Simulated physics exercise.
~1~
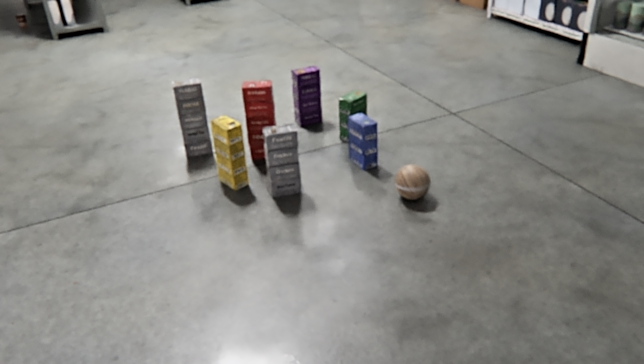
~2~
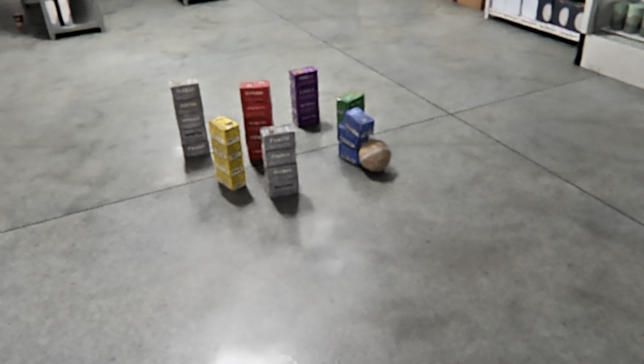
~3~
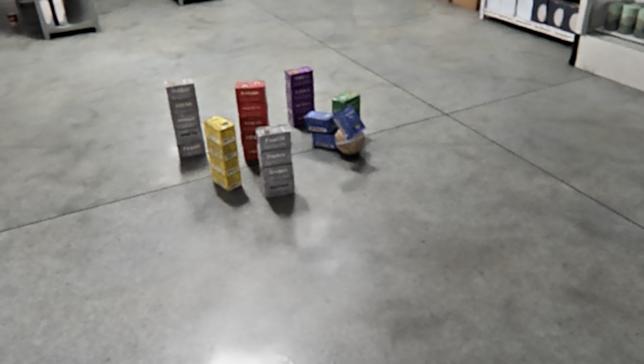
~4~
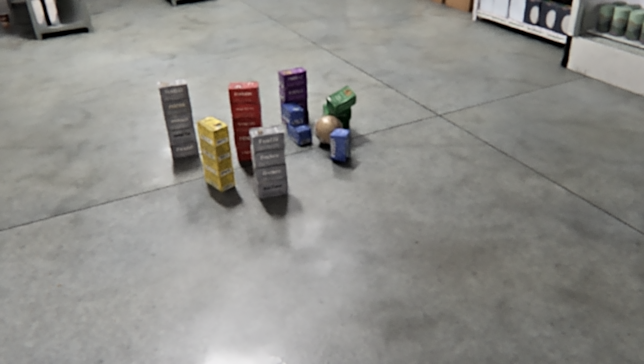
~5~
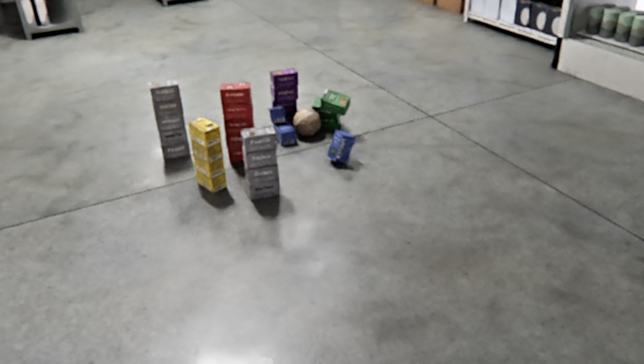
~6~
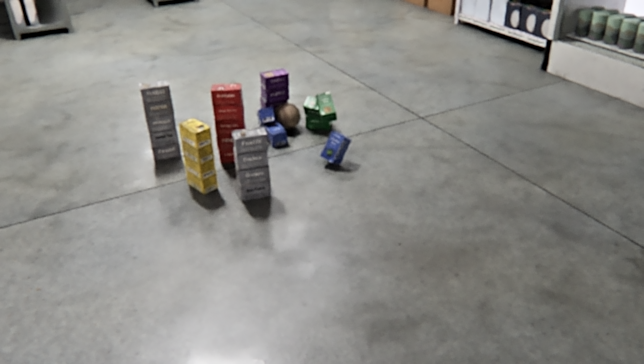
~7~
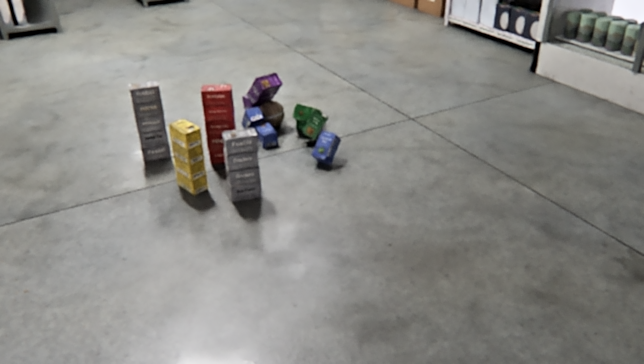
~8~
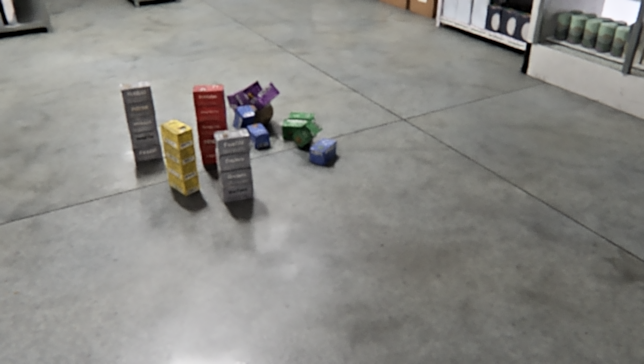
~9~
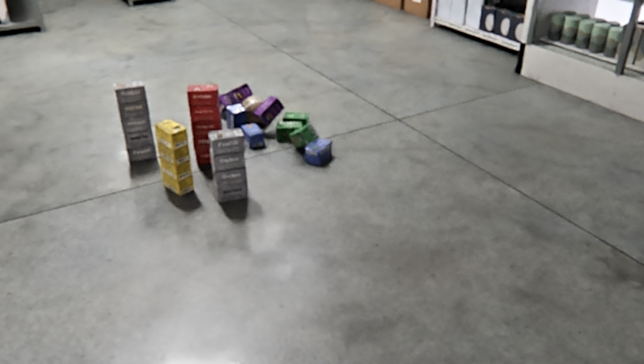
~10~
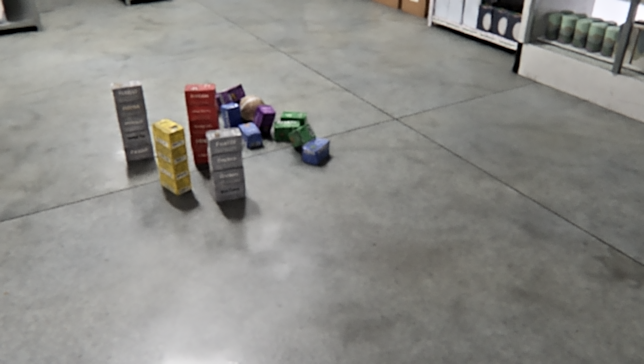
On a smooth grey concrete floor with shelving along the far edge, seen from above at an angle, seven separate stacks of packets stand in a loose group. Grey, yellow and red columns are on the left, with purple behind and green and blue on the right. A wooden ball rolls in from the right and knocks into the blue stack, which breaks apart. The ball pushes on leftward past the green stack, whose packets tip and tumble, then reaches the purple one, which topples too. At the end blue, green and purple packets lie scattered around the ball, while the red, yellow and both grey columns still stand.
